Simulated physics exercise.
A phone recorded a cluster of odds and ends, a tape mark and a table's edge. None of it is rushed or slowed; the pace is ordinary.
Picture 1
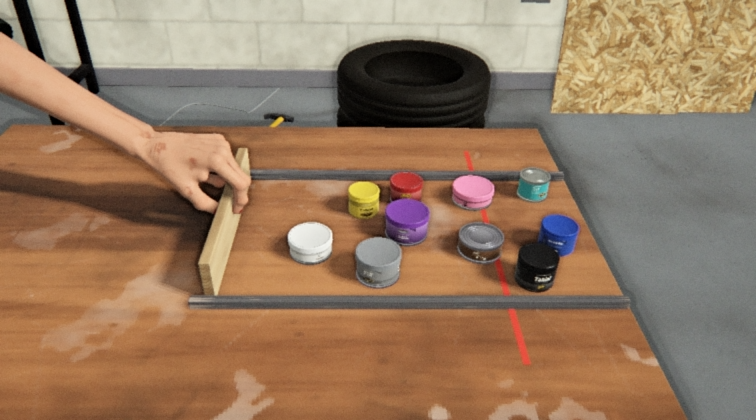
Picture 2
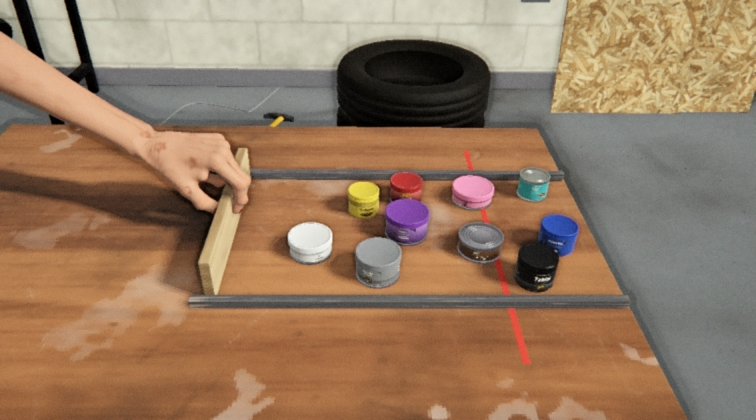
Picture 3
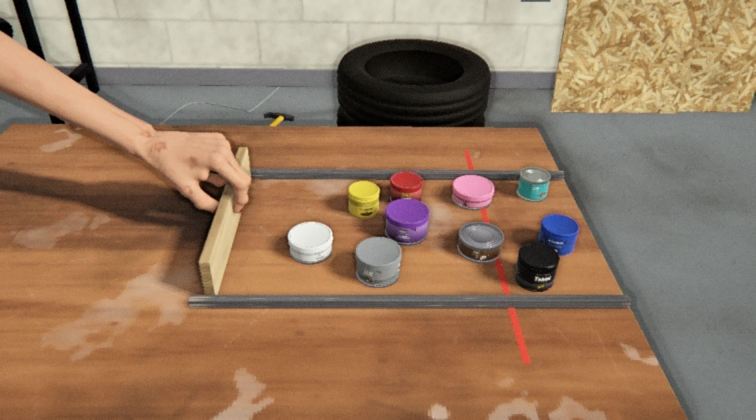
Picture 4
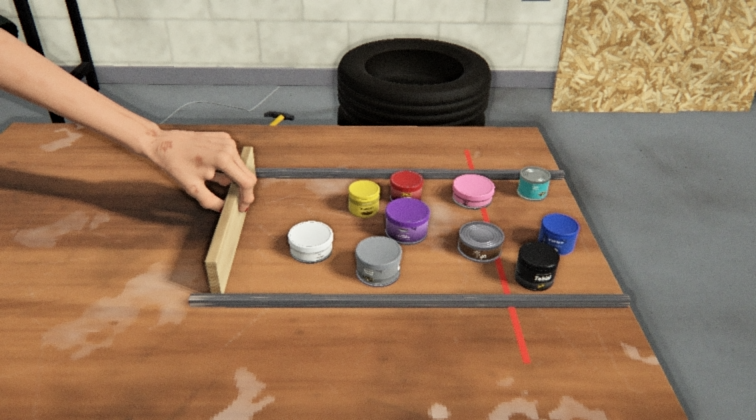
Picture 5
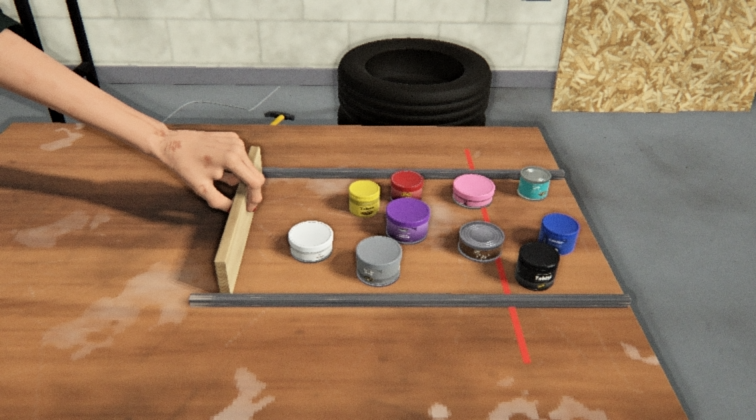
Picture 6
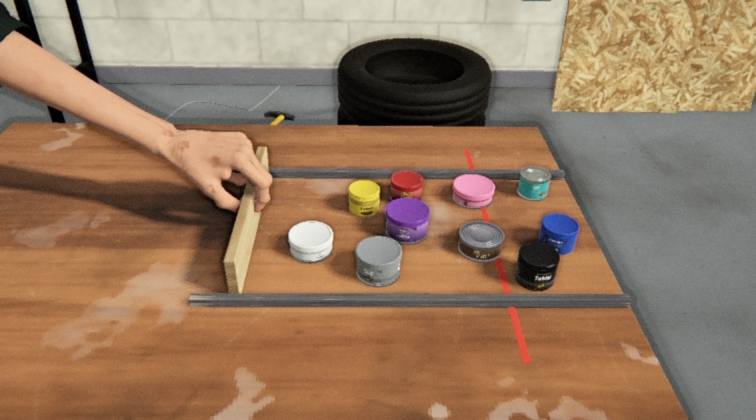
In a garage or workshop with a pale block wall and a dark tyre behind, a fixed camera looks down on a worn wooden table. Between two grey rails sit white, grey, yellow, red, purple, pink, turquoise, blue and black tubs, with red tape crossing beneath toward the right. A hand at left grips an upright board, barely moving at first, then slides it slightly right while the tubs stay still.
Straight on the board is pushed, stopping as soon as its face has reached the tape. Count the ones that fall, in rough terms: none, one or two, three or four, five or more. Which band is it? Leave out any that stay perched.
Count off: Nought.
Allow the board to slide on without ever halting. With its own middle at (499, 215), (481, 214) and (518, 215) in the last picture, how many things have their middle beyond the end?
Past the end: 1, 0 and 2.
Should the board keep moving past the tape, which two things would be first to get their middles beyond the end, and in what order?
The order is the blue tub, then the turquoise pot.
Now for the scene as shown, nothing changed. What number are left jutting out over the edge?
It's 1.
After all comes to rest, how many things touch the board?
4 in contact.
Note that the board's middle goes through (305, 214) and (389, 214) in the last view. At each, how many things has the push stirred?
By then 1, and 5.
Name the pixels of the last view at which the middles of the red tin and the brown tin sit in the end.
The first one ends at (495, 183), the second at (559, 242).
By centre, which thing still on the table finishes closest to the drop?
Foremost is the blue tub.
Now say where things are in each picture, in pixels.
In the first picture, blue tub (558, 236); turquoise pot (533, 185); black tub (536, 268); board (229, 215); tape (490, 233).
In the second picture, turquoise pot (533, 185); red tin (406, 190).
In the third picture, black tub (536, 267); pink tin (473, 192).
In the fourth picture, blue tub (558, 234); yellow tub (364, 199).
In the fifth picture, turquoise pot (534, 184); grey pot (379, 262).
In the sixth picture, blue tub (558, 234); turquoise pot (534, 184); black tub (537, 267); board (250, 213); tape (490, 232).
Early on, none off yet; blue tub at rest near (558, 234); turquoise pot at rest near (534, 184); black tub at rest near (537, 267).
Finally, the number that fall off is zero.
